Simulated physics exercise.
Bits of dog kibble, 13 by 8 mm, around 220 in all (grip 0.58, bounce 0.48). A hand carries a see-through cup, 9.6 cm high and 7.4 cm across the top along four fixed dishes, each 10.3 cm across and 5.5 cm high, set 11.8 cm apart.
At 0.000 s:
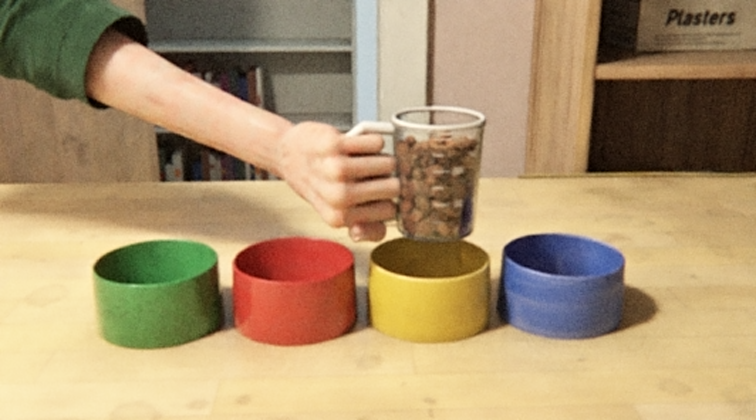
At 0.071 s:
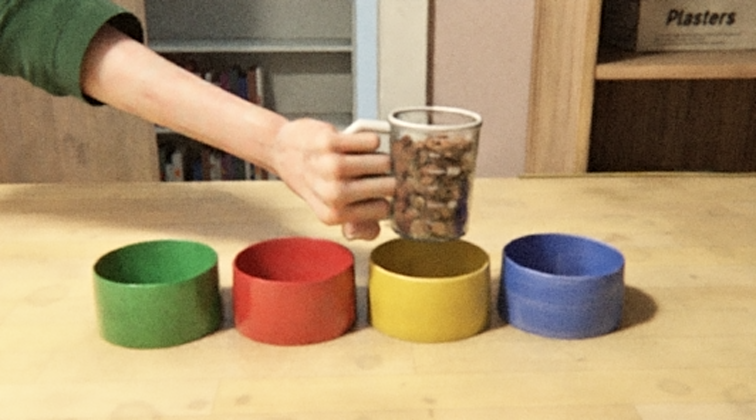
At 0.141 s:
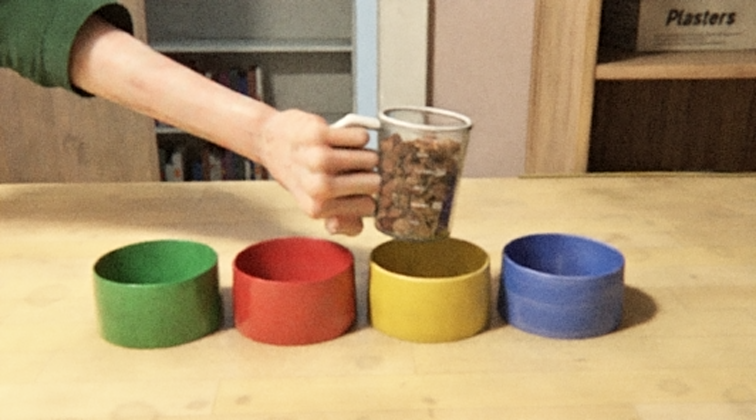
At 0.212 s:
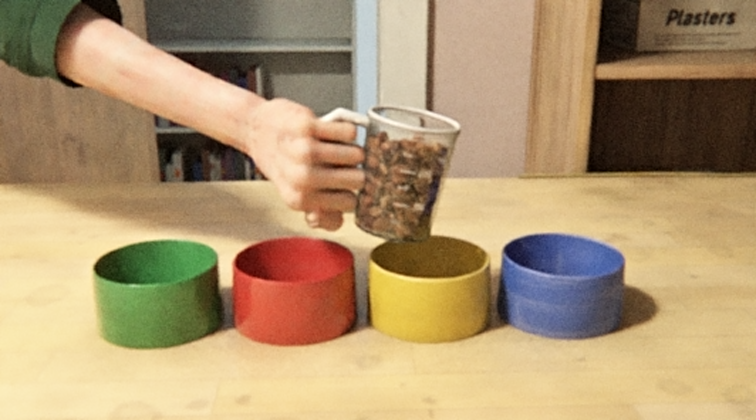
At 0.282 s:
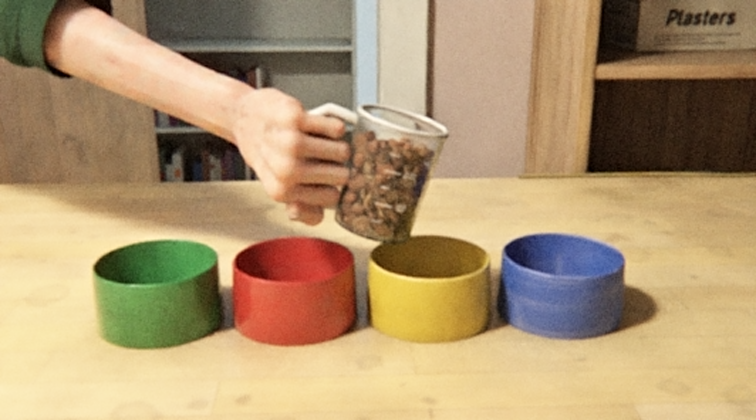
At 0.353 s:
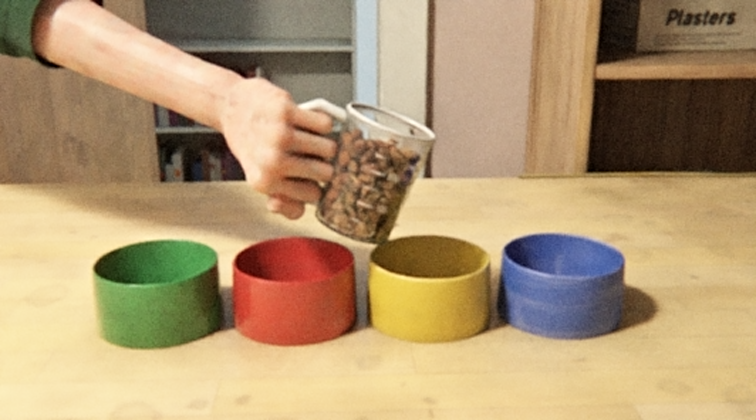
A hand reaching in from the left, its arm in a green sleeve, holds a clear cup of brown kibble by its pale handle above a light wooden table, seen from the front and slightly above. Green, red, yellow and blue dishes stand in a row from left to right, with shelves behind. The hand carries the cup leftward from above the yellow dish, leaning its rim steadily to the right, while the view stays still.
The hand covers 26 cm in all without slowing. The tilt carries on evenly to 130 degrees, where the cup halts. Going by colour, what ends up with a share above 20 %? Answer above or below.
Red dish: Below; blue dish: Below; green dish: Above; yellow dish: Below; on the counter: Below.
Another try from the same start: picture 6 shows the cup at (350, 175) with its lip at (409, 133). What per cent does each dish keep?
Red 0; blue 0; green 90; yellow 0.
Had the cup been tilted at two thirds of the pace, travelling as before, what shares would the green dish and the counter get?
Then: Green 90, counter 10.
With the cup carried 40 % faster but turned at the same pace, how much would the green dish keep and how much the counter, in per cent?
In that case green 90; counter 10.
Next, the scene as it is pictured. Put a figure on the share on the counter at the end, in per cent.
Roughly 5 per cent.
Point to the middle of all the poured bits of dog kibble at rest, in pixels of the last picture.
Near (174, 297).
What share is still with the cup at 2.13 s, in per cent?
About 0 per cent.
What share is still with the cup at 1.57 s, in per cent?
About 90 per cent.
After 1.09 s, tilt 72 degrees; cup holds 100 %.
Then, at 1.57 s, tilt 105 degrees; cup holds 90 %, red 5 %, green 5 %.
Then, at 2.13 s, tilt 130 degrees; cup holds 0 %, red 5 %, green 90 %.
At rest (2.8 s), red 5 %, blue 0 %, green 90 %, yellow 0 %, counter 5 %.
